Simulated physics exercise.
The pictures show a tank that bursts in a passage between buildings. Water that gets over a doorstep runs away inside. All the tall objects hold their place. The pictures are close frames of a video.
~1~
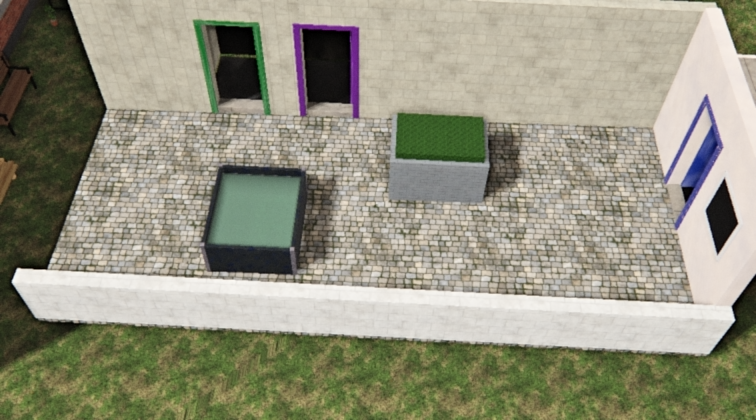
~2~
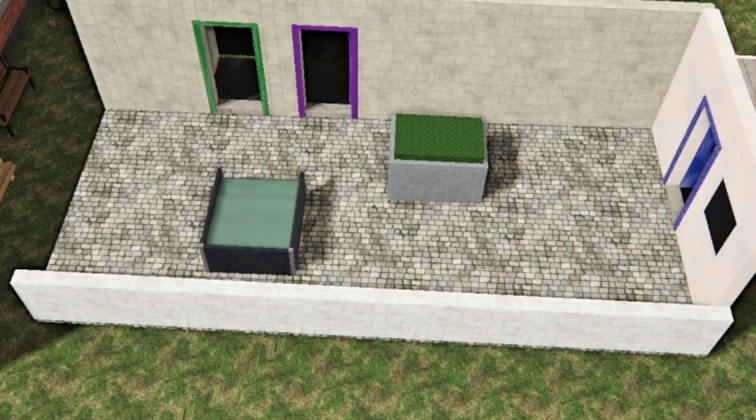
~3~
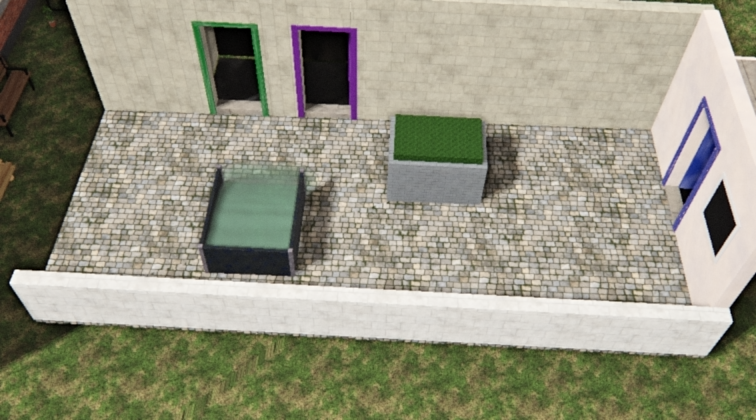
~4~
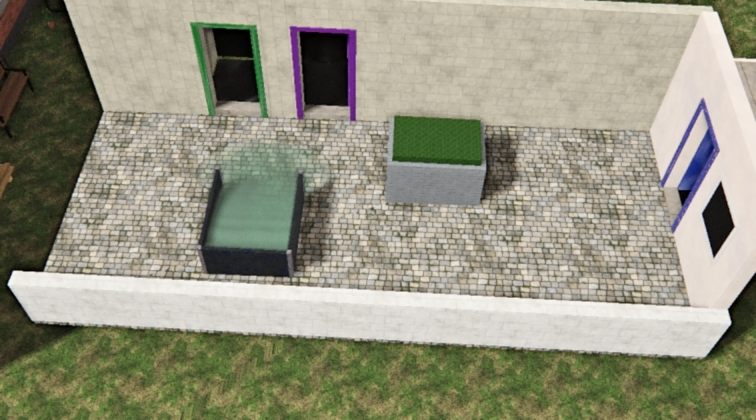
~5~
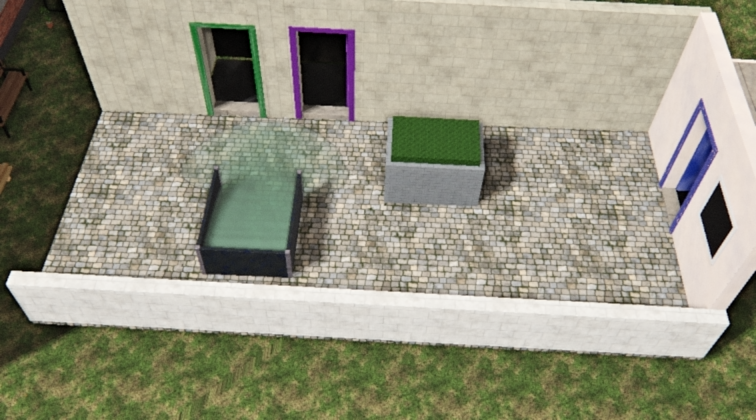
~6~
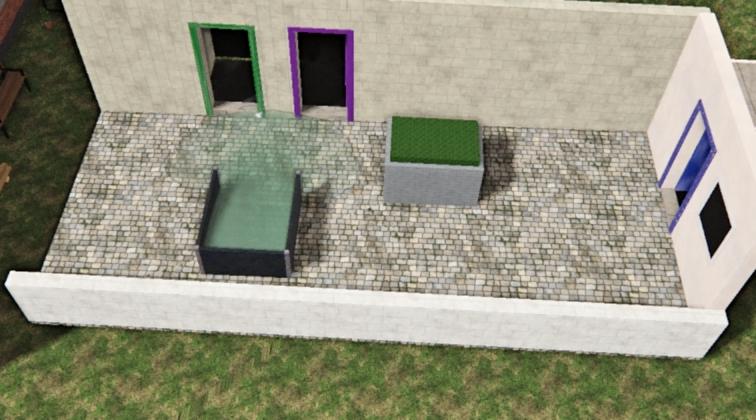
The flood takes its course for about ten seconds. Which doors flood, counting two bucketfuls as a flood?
One by one: The green door lets in a lot; the purple door lets in a lot; the blue door admits no more than that.
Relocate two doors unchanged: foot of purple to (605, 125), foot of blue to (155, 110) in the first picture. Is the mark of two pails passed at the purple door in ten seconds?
Then: The purple one keeps below it.
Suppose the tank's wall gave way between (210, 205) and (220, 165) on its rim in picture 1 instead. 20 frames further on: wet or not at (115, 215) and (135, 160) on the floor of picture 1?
One after the other: Flooded, under water.
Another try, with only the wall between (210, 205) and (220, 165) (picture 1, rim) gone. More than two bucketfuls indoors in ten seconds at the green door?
Then: Green holds.
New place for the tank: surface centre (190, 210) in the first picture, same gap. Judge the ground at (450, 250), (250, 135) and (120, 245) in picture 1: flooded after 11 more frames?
One after the other: No water, wet, clear.
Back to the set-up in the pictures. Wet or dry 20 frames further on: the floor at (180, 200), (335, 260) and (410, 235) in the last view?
One after the other: Dry, not flooded, free of water.
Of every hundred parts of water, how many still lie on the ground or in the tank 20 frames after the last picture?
Close to 72 %.
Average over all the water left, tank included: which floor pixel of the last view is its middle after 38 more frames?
I would point to (345, 171).
A moment on, water covers 15 % of the floor; the green door over two buckets in, the purple door under two buckets in, the blue door not reached.
Next, water covers 20 % of the floor; the green door far over two buckets in, the purple door over two buckets in, the blue door not reached.
Then, water covers 30 % of the floor; the green door far over two buckets in, the purple door over two buckets in, the blue door not reached.
Later, water covers 45 % of the floor; the green door far over two buckets in, the purple door over two buckets in, the blue door wet at the sill, nothing in.
In the end, water covers 50 % of the floor; the green door far over two buckets in, the purple door over two buckets in, the blue door wet at the sill, nothing in.
